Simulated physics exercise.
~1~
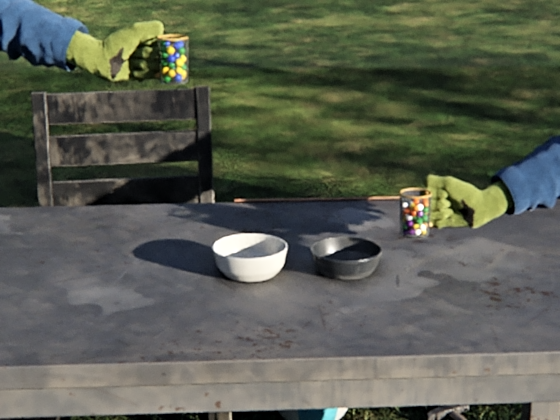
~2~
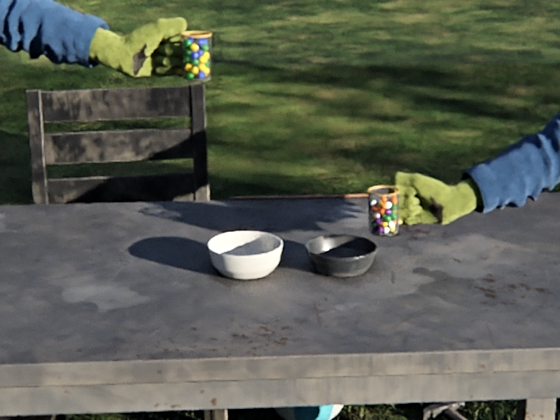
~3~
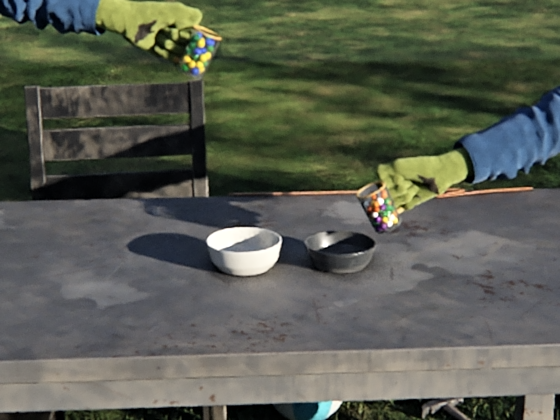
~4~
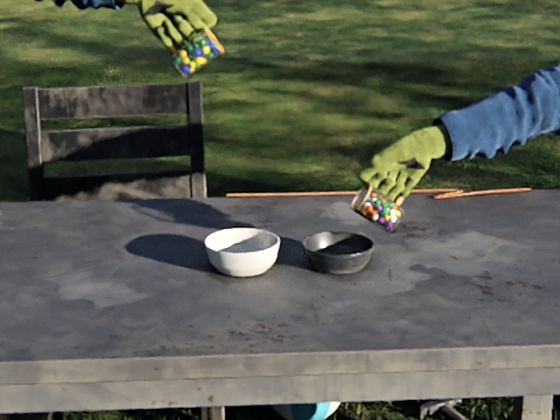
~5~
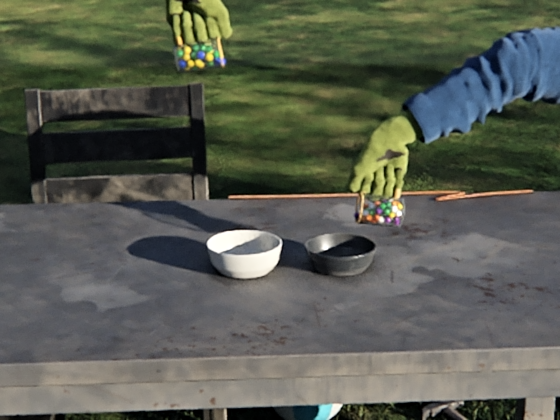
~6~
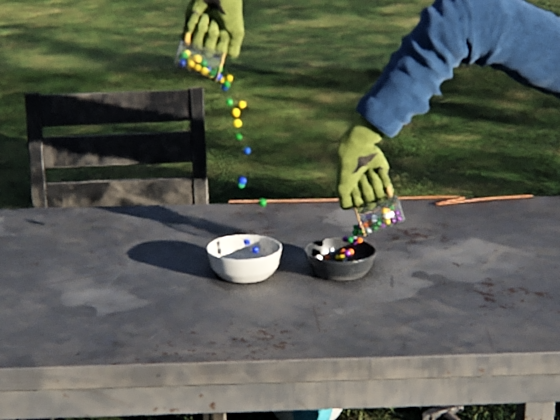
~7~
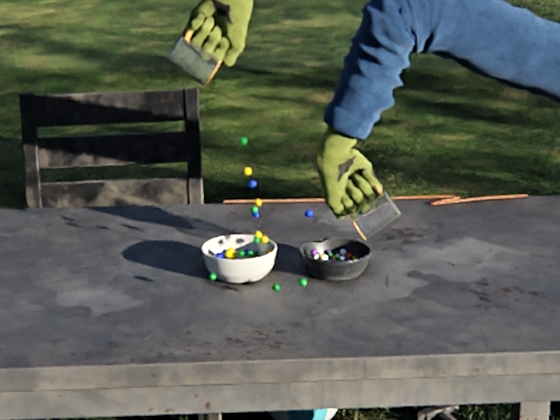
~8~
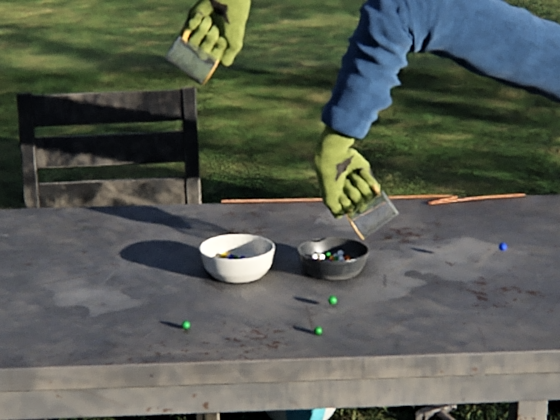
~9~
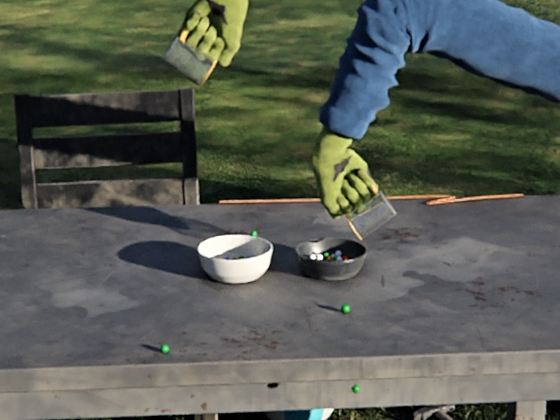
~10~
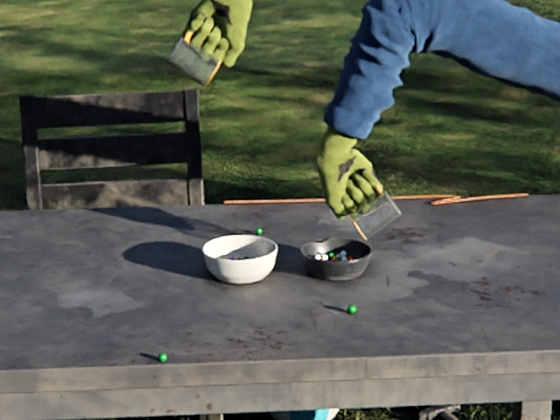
Two green-gloved hands in blue sleeves hold clear cups of colourful little balls above a weathered grey outdoor table, seen from slightly above with grass and a wooden chair behind. The left cup is held high near a white bowl, the right one lower near a black bowl. Both cups tilt, and the balls begin to pour as they tip over. The left stream drops mostly into the white bowl, but several balls bounce out and roll across the table. The right cup empties entirely into the black bowl. Finally, both cups hang upside down while a few green balls remain outside the bowls.
